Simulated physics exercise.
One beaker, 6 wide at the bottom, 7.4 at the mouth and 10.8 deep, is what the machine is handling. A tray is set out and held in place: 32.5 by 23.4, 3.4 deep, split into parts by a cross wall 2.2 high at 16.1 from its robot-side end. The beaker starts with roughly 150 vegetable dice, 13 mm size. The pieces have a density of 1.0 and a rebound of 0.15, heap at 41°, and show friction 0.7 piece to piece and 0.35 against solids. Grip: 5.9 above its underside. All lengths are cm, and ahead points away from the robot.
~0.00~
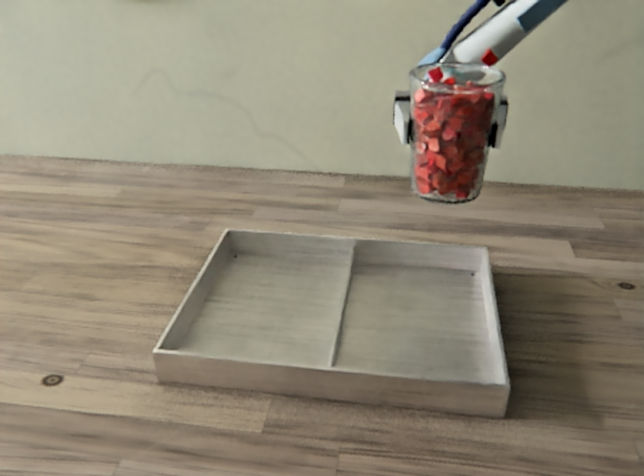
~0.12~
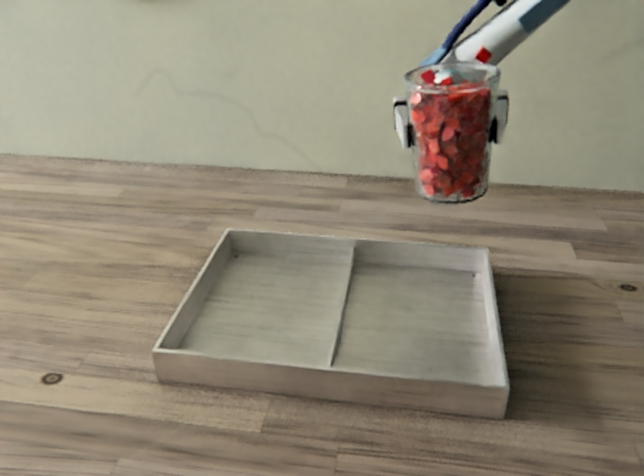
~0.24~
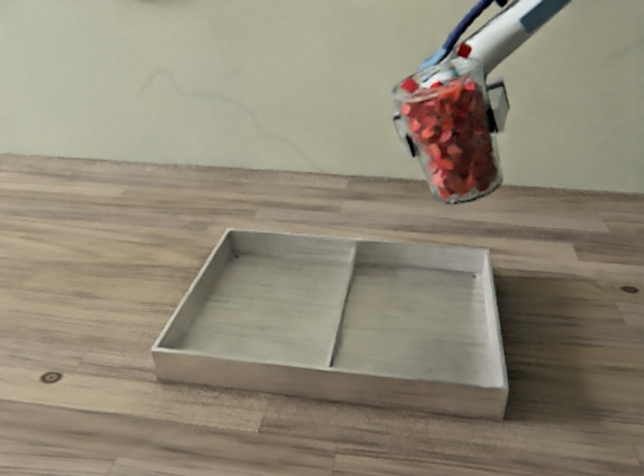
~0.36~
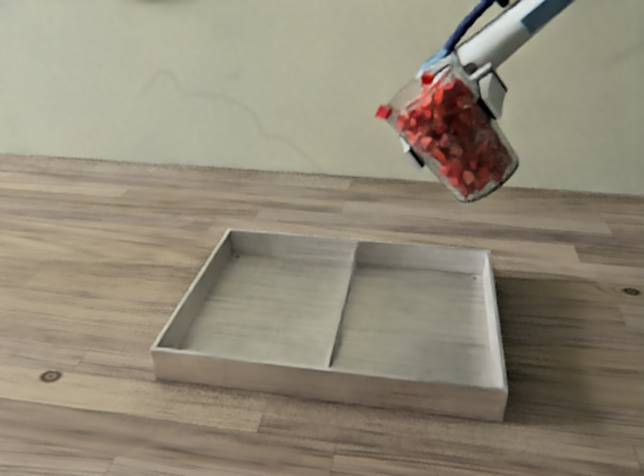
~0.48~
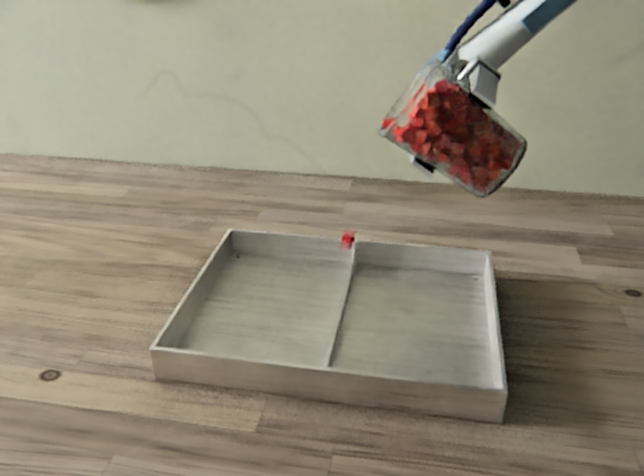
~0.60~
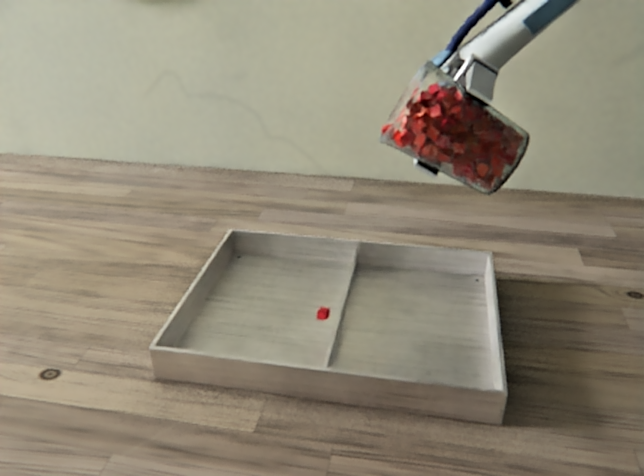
In this clip, a robotic arm holds a clear beaker of red pieces above a divided tray and gradually tilts it to the left; one piece drops out and lands in the tray's left section, beside the divider.
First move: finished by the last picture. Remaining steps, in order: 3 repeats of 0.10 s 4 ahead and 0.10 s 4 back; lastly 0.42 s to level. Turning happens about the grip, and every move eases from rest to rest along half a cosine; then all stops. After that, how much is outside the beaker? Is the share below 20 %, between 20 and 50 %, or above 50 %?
It is between 20 and 50 %.
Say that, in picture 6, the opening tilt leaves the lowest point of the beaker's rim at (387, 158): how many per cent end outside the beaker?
Estimate: About 75 per cent.
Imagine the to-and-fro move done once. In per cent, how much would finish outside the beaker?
Roughly 15 percent.
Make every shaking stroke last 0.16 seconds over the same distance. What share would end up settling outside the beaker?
5 %.
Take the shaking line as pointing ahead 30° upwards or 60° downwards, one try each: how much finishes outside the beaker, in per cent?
Result: Approx. 50 % and 5 %, one try each.
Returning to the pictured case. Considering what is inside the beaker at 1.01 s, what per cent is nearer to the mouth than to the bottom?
Around 50 in a hundred.
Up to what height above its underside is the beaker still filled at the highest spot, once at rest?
Roughly 9.0 cm.
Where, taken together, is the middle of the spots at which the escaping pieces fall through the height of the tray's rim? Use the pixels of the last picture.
Centre: Roughly (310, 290).
After 1.01 s, tilted 61° forward, highest piece 25 above the table; 109 in the beaker, 18 in the far-side part, 1 in the robot-side part, 18 in flight or on a rim.
After 1.42 s, tilted 29° forward, highest piece 26 above the table; 94 in the beaker, 40 in the far-side part, 11 in the robot-side part, 1 in flight or on a rim.
After 1.82 s, level, highest piece 26 above the table; 94 in the beaker, 41 in the far-side part, 11 in the robot-side part.
After 2.87 s, level, highest piece 26 above the table; 94 in the beaker, 41 in the far-side part, 11 in the robot-side part.
At rest, 94 in the beaker, 41 in the far-side part, 11 in the robot-side part. That is 36 % outside the beaker.
